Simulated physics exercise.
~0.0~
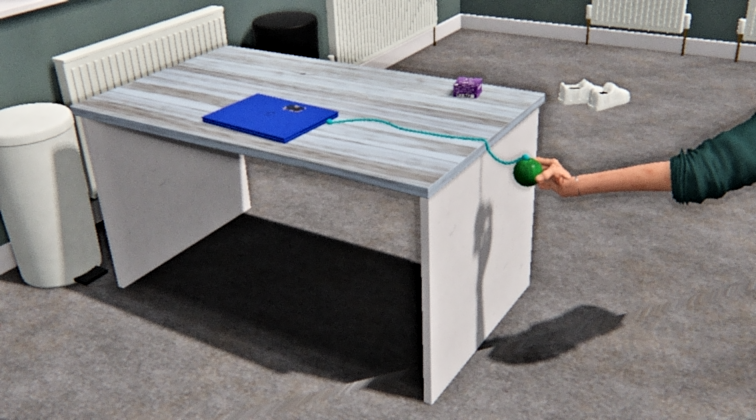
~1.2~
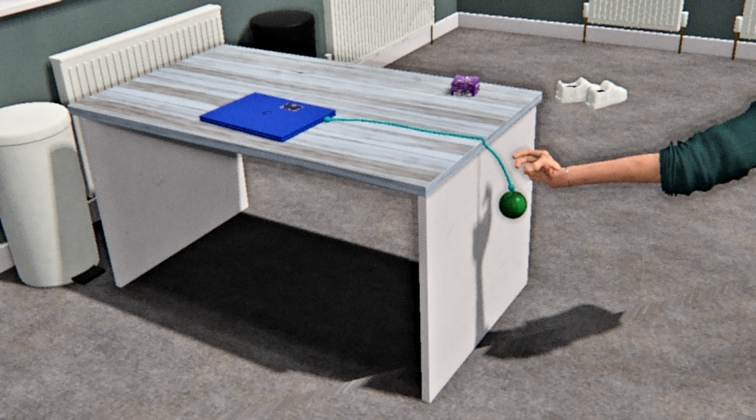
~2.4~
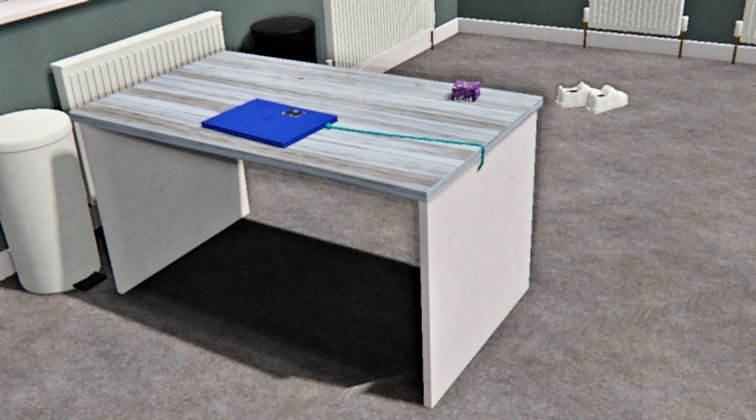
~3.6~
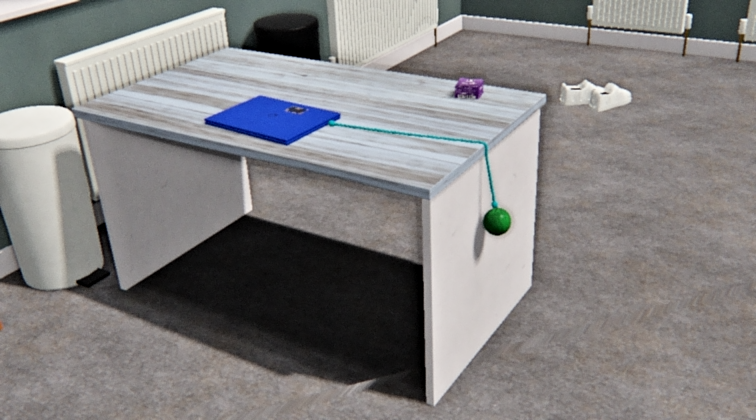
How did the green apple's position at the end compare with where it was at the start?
At the start the green apple was held in the hand just past the right end of the desk, and by the end it hung from the cord lower down and a little further left, against the desk's side panel.
